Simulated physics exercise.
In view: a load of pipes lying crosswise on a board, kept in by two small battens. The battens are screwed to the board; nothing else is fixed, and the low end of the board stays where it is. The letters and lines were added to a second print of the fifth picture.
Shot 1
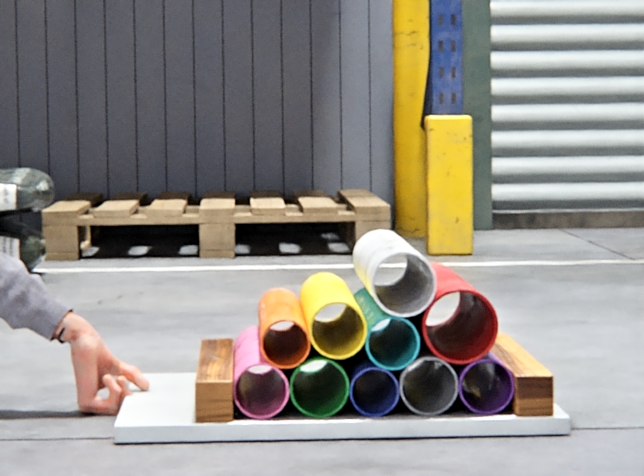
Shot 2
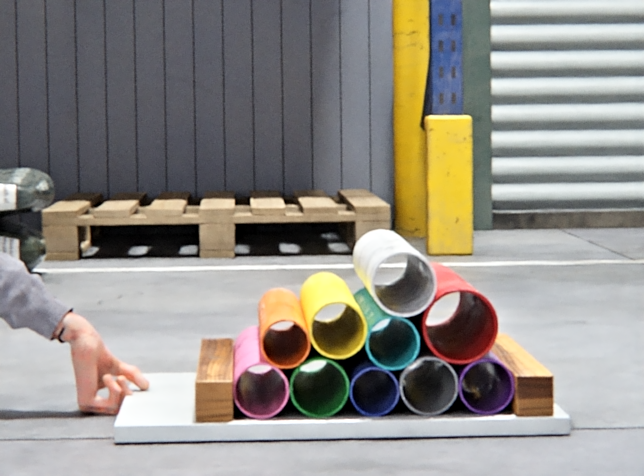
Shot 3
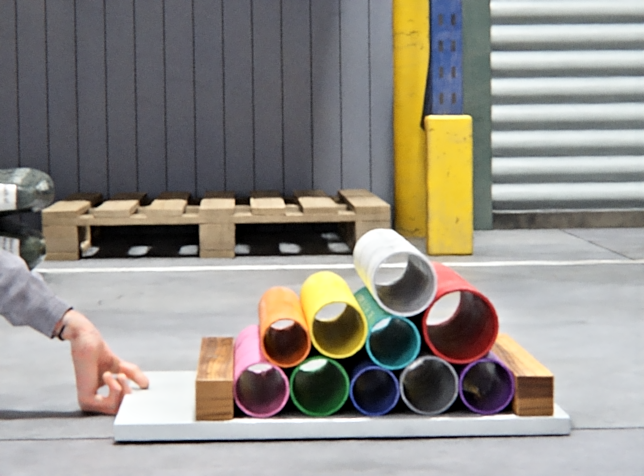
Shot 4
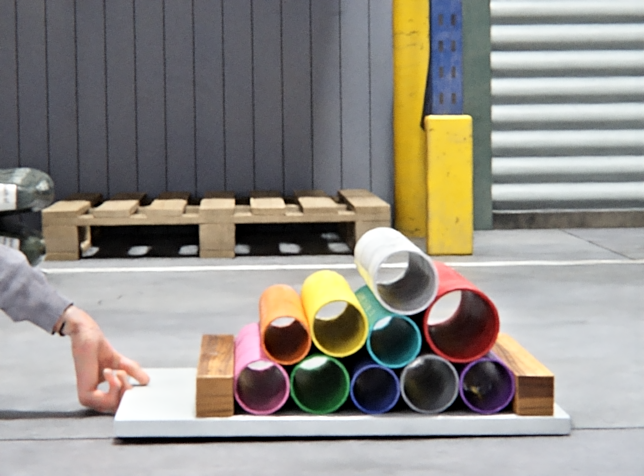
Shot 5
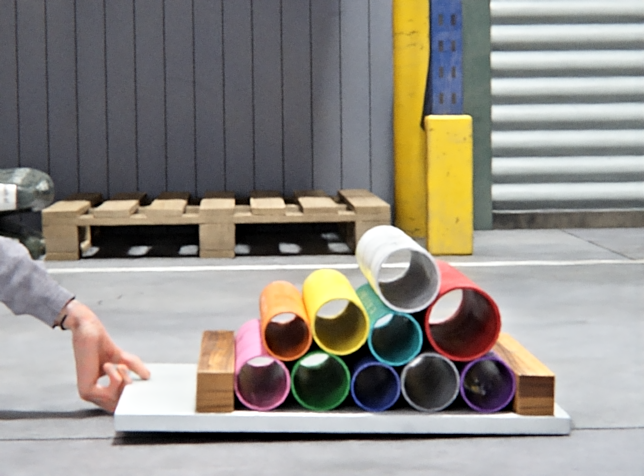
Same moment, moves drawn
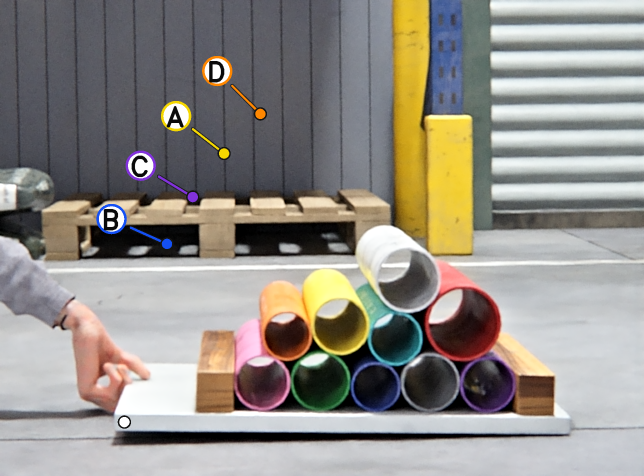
We see a hand at the left end of a white board holding a stack of colourful pipes between two wooden battens; the hand raises that end very slightly, and the pipes stay stacked with barely any movement.
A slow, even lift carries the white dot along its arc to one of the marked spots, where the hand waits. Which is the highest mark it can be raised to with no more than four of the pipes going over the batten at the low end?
The answer is mark C.
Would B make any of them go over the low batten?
Yes, at B.
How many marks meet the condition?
Two of them.
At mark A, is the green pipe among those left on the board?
The green pipe: Yes.
On the copy, A at (224, 153); B at (167, 244); C at (193, 197); D at (261, 114); the white dot at (124, 422).
On C. First, board at 18°.
Then, board at 32°.
Finally, board at 32°, four over the low batten (red, turquoise, yellow, white).
By contrast, A five over the low batten; B four over the low batten (red, turquoise, yellow, white); D five over the low batten.
